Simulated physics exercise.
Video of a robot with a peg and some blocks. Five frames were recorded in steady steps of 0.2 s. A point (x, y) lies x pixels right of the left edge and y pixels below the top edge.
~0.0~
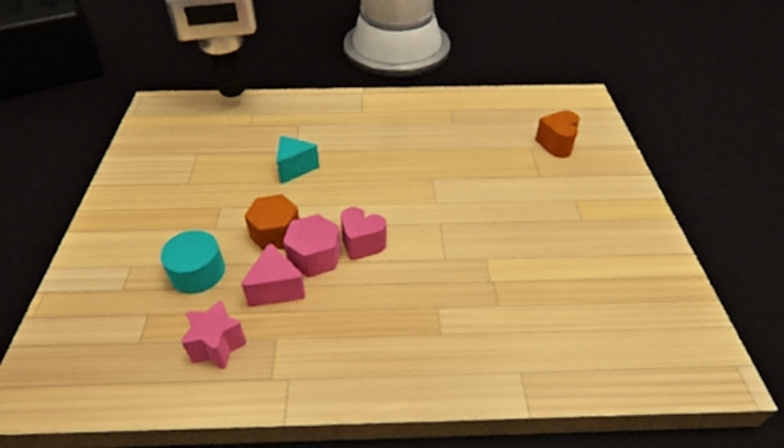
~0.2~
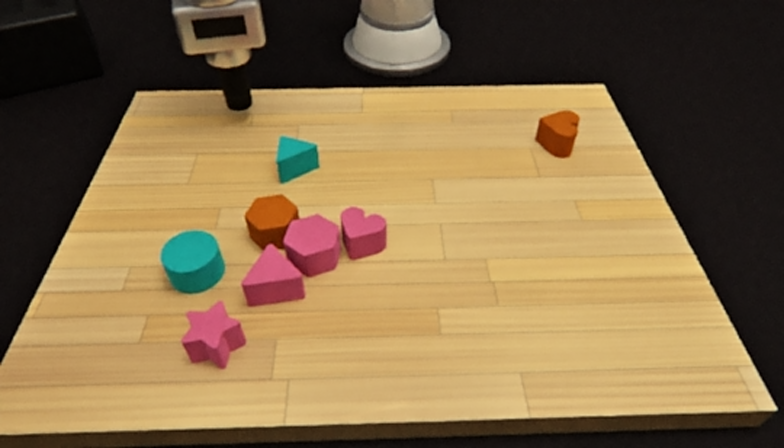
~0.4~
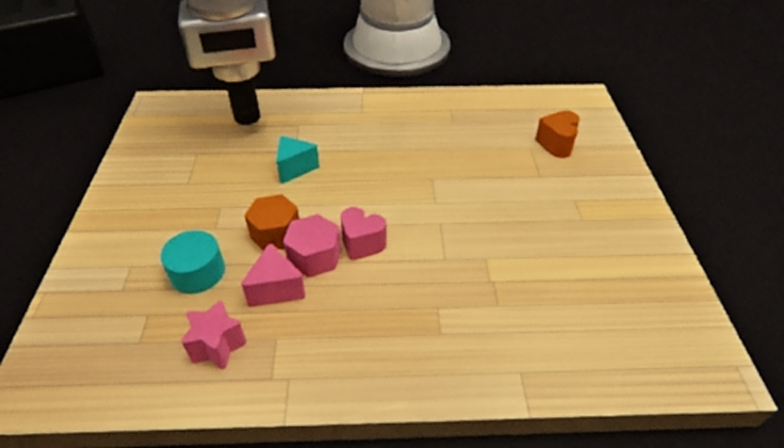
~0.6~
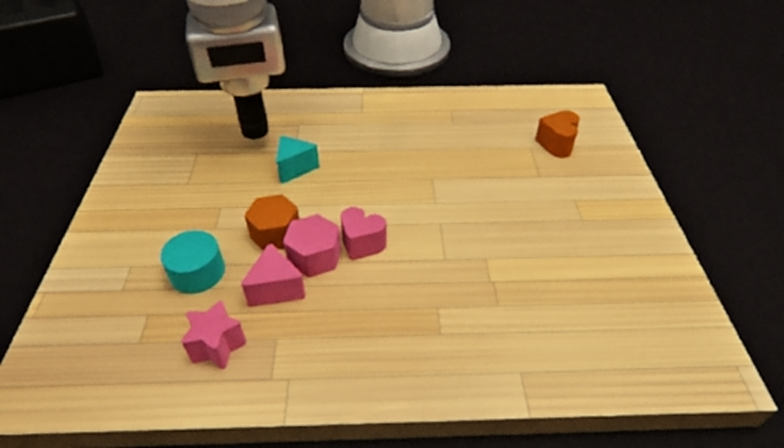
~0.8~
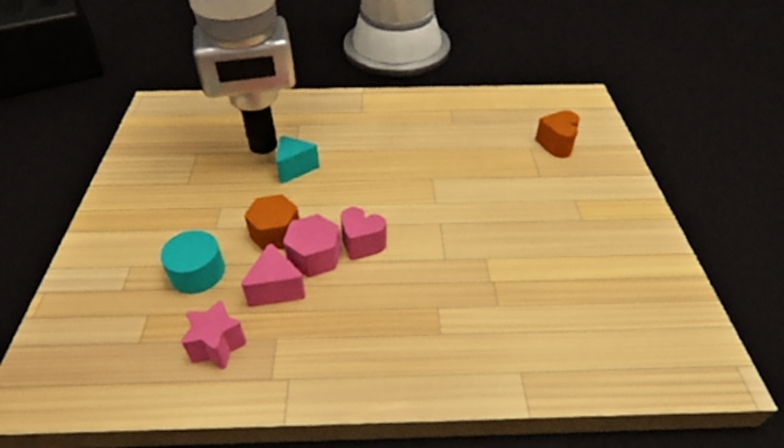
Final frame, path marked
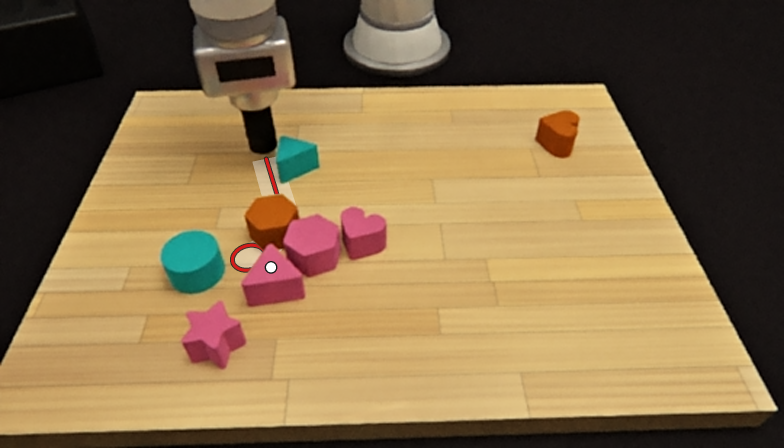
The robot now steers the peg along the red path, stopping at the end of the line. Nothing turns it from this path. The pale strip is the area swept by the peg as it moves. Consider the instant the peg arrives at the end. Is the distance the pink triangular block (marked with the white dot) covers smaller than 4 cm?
Final answer: Yes.
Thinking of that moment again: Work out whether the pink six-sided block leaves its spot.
Shifted out of place.
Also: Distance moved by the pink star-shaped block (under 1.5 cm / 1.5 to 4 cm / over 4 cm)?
Displaced less than 1.5 cm.
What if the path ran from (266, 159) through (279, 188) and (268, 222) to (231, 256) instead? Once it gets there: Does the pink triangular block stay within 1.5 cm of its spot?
Short answer: No.
The line goes from (266, 159) by way of (275, 189) and (282, 224) to (249, 257); the dot is on the pink triangular block.
What follows on the original path. One third of the way, peg (273, 177); turquoise triangular block (297, 149), turned 15° anticlockwise.
Two thirds of the way, peg (279, 212); orange six-sided block (265, 230), turned 15° clockwise; pink triangular block (270, 273); turquoise triangular block (297, 149), turned 15° anticlockwise; pink six-sided block (316, 241), turned 25° anticlockwise.
At the end, peg (246, 245); pink star-shaped block unmoved; orange six-sided block (233, 268); pink triangular block (268, 298), turned 65° anticlockwise; turquoise triangular block (297, 149), turned 15° anticlockwise; pink six-sided block (316, 244), turned 40° anticlockwise.
